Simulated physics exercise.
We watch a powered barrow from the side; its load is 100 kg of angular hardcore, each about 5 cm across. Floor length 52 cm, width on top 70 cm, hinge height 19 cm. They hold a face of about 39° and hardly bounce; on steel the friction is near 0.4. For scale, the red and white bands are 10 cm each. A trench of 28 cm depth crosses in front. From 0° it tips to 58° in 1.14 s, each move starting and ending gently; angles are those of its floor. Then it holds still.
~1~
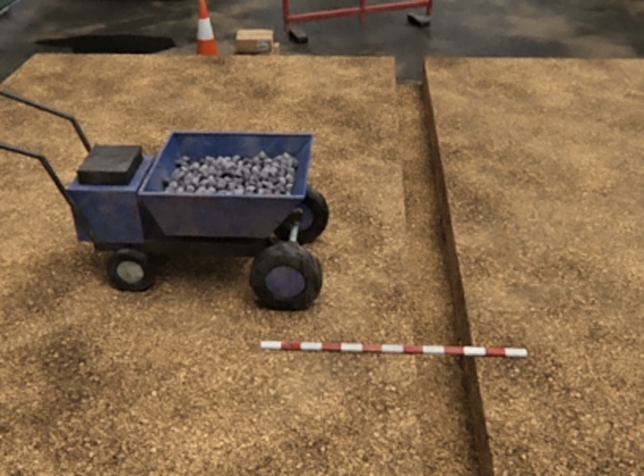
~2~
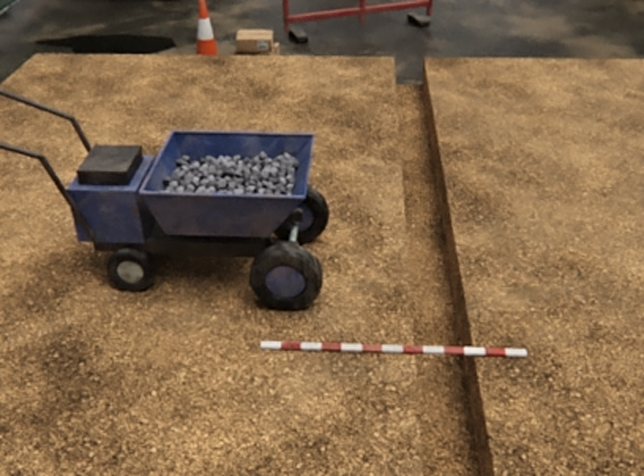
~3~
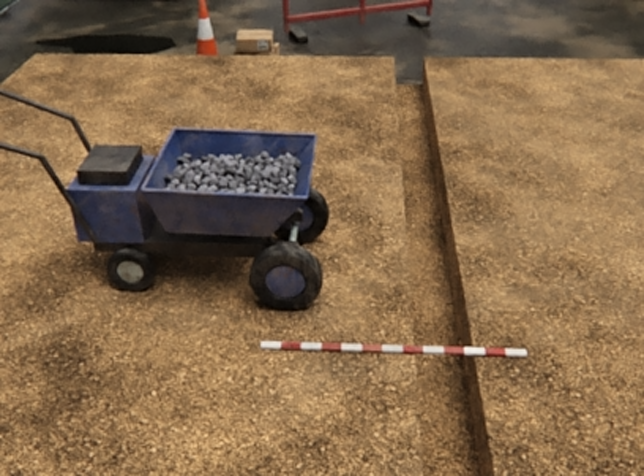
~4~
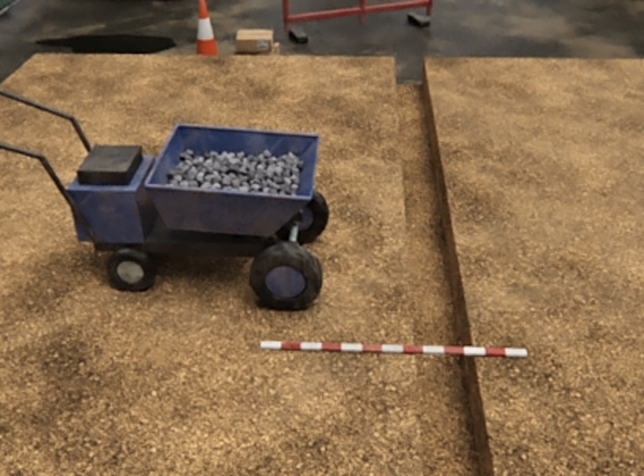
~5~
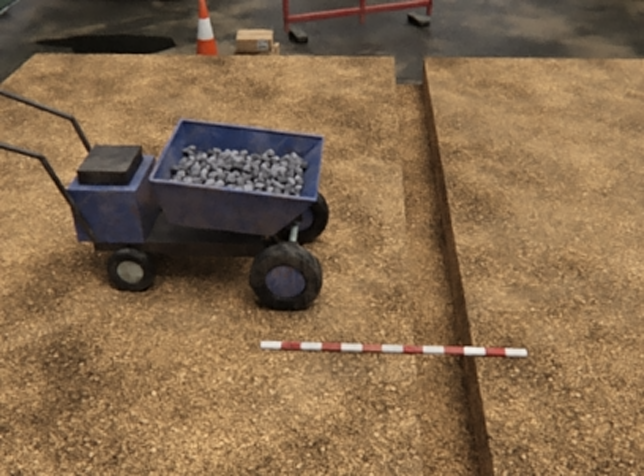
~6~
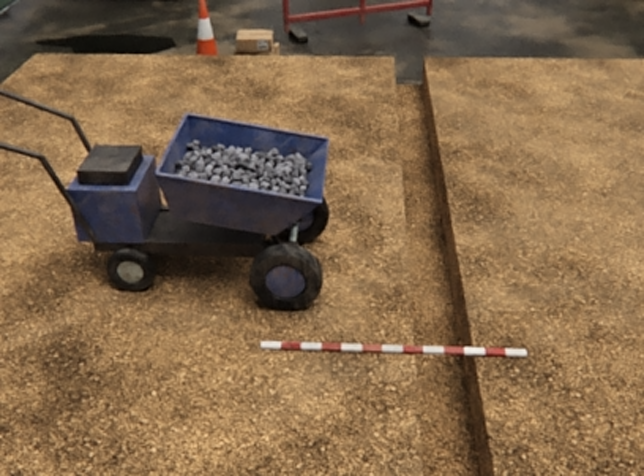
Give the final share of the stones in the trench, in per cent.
Close to 10 in a hundred.
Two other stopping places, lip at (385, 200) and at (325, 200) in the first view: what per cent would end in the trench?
About 10 and 20 per cent.
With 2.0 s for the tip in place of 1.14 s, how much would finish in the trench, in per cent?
Then about 0 per cent.
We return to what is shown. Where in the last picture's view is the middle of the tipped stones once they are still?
Their middle is at about (412, 315).
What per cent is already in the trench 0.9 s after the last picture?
Some 0 per cent.
Then, 0.6 s after the last picture the floor is at 49°, 100 % in the tray; the foremost stones are at (354, 216).
Then, 0.9 s after the last picture the floor is at 58°, 98 % in the tray, 1 % short of the trench; the foremost stones are at (397, 230).
Then, 1.3 s after the last picture the floor is at 58°, 90 % in the tray, 8 % short of the trench, 3 % in the trench; the foremost stones are at (437, 316).
Then, 3.2 s after the last picture the floor is at 58°, 81 % in the tray, 9 % short of the trench, 10 % in the trench; the foremost stones are at (456, 328).
